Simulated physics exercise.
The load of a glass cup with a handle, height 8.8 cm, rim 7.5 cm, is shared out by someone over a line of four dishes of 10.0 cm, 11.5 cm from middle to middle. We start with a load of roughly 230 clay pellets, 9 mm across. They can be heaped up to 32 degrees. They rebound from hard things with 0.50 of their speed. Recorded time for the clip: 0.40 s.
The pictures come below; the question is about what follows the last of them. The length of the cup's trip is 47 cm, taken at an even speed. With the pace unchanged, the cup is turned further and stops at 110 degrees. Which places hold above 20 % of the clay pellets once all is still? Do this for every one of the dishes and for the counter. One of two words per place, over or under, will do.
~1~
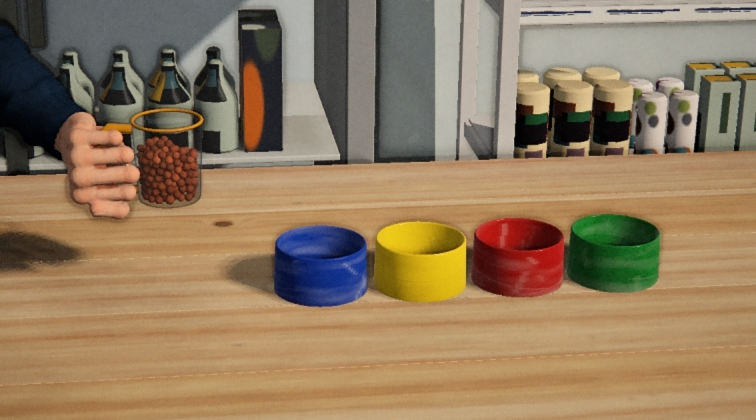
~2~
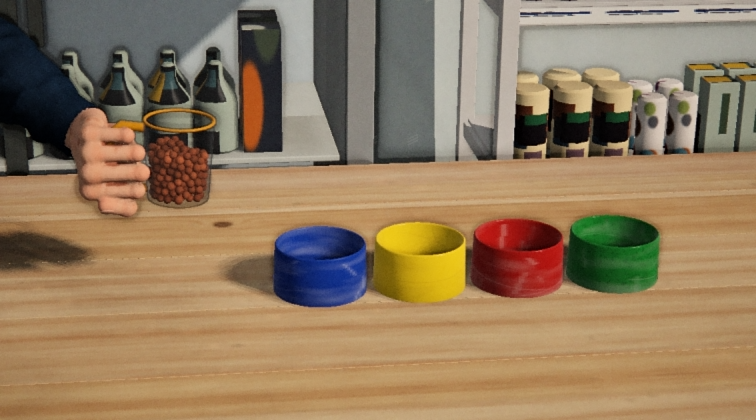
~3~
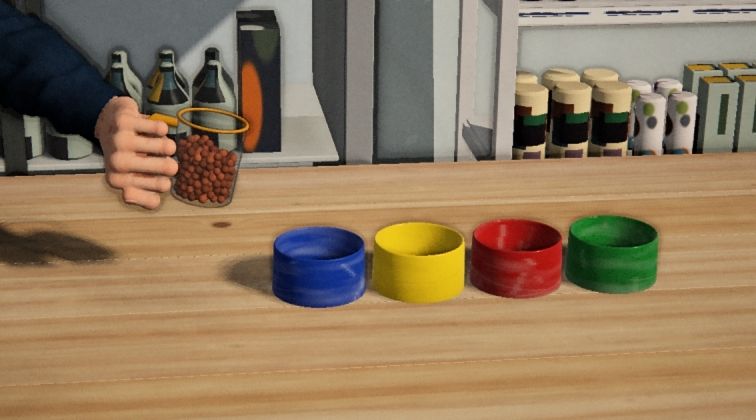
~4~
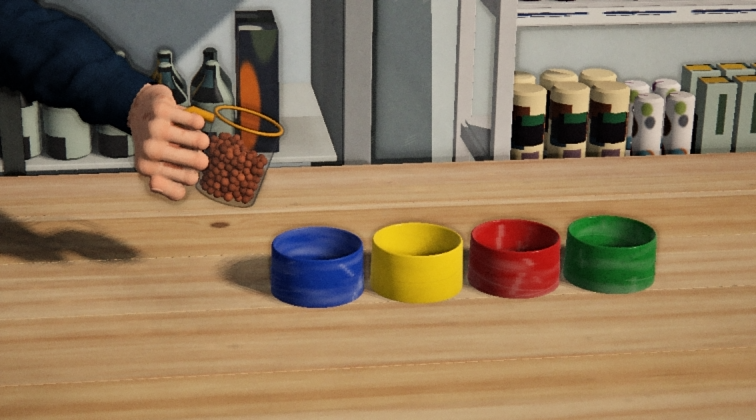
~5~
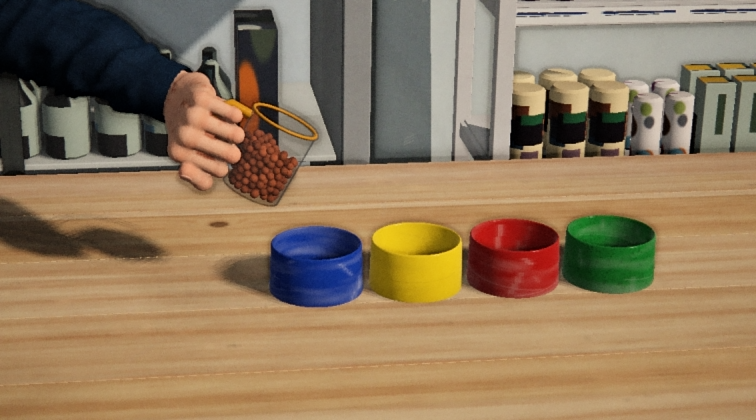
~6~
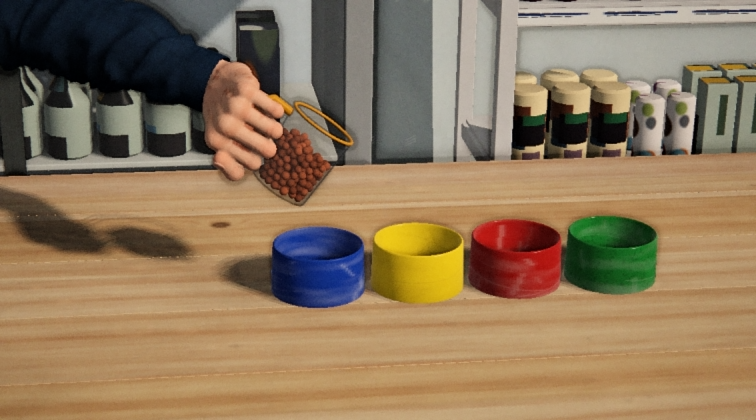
Red - under, blue - under, green - over, yellow - under, counter - over.
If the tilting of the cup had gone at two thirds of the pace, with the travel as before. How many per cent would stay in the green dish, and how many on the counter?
Result - green: 100; counter: 0.
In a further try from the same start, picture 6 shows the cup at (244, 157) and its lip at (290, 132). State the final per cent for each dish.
In the end red holds 0, blue holds 0, green holds 90, yellow holds 0.
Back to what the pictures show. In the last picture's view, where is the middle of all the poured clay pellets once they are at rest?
Roughly pixel (630, 267).
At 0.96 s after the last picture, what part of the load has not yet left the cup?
Roughly 20 in a hundred.
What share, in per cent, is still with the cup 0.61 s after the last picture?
Roughly 100 per cent.
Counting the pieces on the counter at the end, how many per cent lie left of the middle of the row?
I'd estimate close to 0 in a hundred.
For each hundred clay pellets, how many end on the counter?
Some 35 in a hundred.
Then, 0.37 s after the last picture, tilt 71 degrees; cup holds 100 %.
Then, 0.61 s after the last picture, tilt 95 degrees; cup holds 100 %.
Then, 0.96 s after the last picture, tilt 110 degrees; cup holds 20 %, green 40 %.
In the end, red 0 %, blue 0 %, green 65 %, yellow 0 %, counter 35 %.
